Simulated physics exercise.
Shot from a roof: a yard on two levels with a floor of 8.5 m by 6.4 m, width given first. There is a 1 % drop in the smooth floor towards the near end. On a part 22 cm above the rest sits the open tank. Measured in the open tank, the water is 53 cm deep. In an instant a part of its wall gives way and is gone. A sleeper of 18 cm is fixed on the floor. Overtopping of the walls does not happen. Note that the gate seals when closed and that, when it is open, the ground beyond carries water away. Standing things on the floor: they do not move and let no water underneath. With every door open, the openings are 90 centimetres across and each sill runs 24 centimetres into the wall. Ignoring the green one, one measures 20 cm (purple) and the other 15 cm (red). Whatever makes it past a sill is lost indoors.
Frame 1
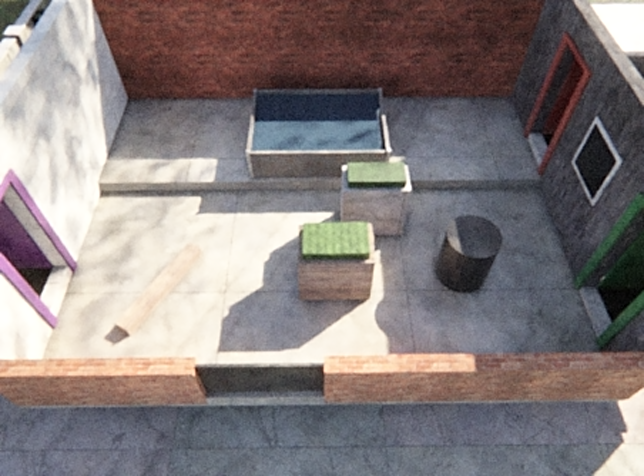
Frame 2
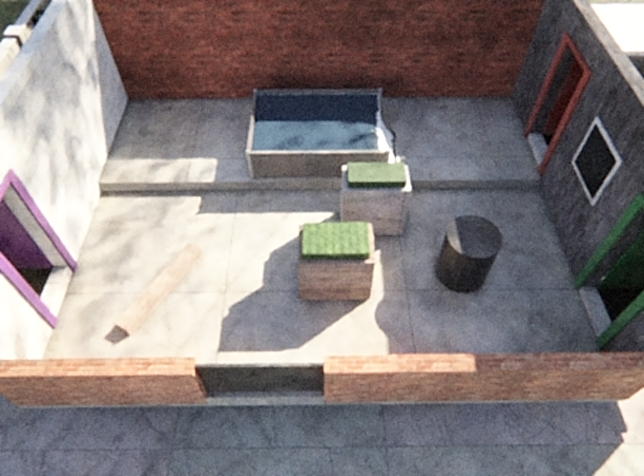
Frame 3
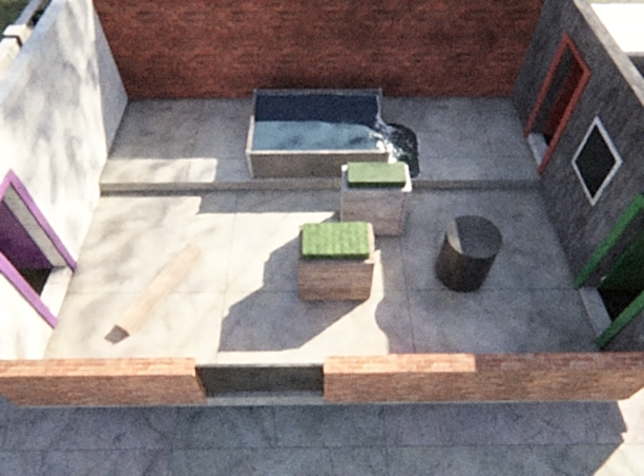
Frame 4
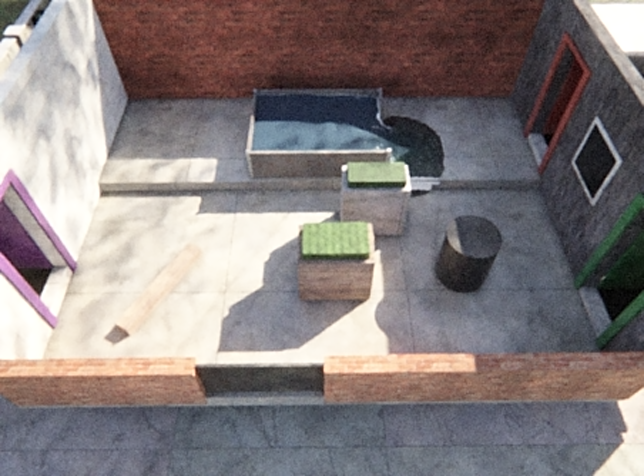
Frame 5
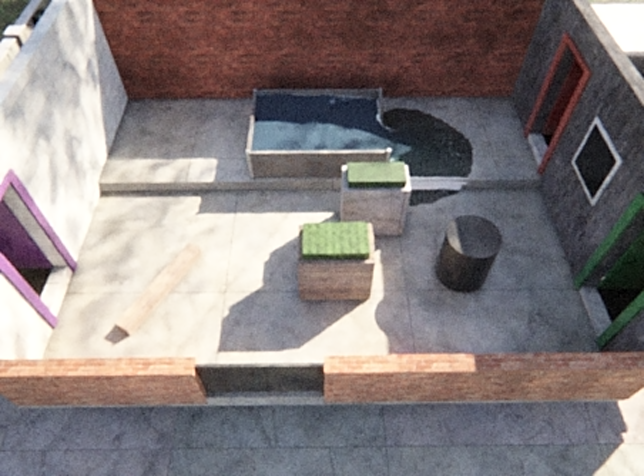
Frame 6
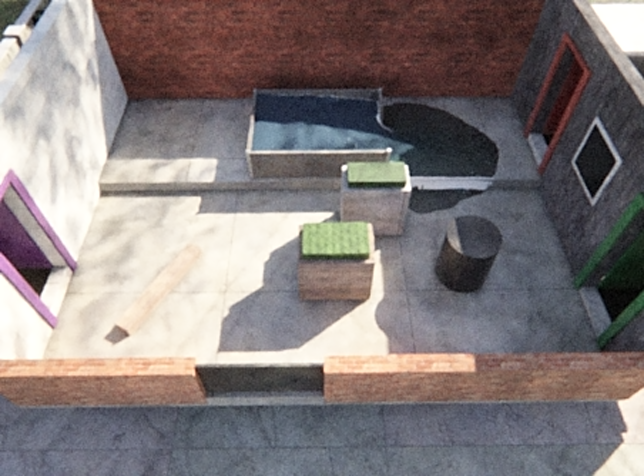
Walled yard seen from above, water bursting from the right end of an open tank and spreading rightward across the raised floor.
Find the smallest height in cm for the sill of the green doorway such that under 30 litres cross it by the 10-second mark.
Around 10.5 cm is just enough.
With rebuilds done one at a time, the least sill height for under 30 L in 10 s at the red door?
For red, a step near 19 cm.
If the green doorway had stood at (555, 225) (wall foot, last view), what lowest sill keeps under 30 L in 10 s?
Roughly 12.5 cm.
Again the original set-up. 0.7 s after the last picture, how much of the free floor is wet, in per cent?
Close to 20 per cent of it is wet.
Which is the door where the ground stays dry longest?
It's the purple door.
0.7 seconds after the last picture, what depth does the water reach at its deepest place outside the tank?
Around 29 centimetres.
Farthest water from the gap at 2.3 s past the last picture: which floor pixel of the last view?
(611, 377).
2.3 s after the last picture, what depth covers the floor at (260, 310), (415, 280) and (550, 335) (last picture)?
Roughly 0, 1 and 4 cm, in turn.
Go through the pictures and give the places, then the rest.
In the first frame, still water, 53 cm deep, in the open tank at (318, 122); the green door at (618, 280) is dry.
In the second frame, the gap is at (381, 146), the front 0.3 m out at (392, 142); the back of the open tank holds 53 cm.
In the third frame, water pours out at a hidden place and has run 0.7 m, to (416, 160); about 9 cm deep outside, 53 cm at the back.
In the fourth frame, the gap is at a hidden place, the front 1.2 m out at (441, 160); the back of the open tank holds 53 cm.
In the fifth frame, the gap is at a hidden place, the front 1.8 m out at (469, 153); the back of the open tank holds 53 cm.
In the sixth frame, the front is at (494, 157), 2.2 m from the gap at a hidden place; 4.3 m2 of floor is wet, 53 cm left at the back; 3.0 m in a straight line remain to the green door at (618, 280).
Then, 0.7 s after the last picture water covers 20 % of the floor, deepest (29 cm) near (389, 162); it has not reached the green door.
Then, 2.3 s after the last picture water covers 30 % of the floor, deepest (32 cm) near (611, 377); 12 cm at the green door, 0 litres in over its 11 cm sill.
Then, 9.3 s after the last picture water covers 75 % of the floor, deepest (14 cm) near (34, 383); 13 cm at the green door, 24 litres in over its 11 cm sill.
At the green door as built, the water peaked near 14 cm, 6.5 s after the last picture.
With a sill of 9.5 cm, 39 litres would have come in within the 10 s; with 11.5 cm, 20 litres. So under 30 litres takes about 10.5 cm.
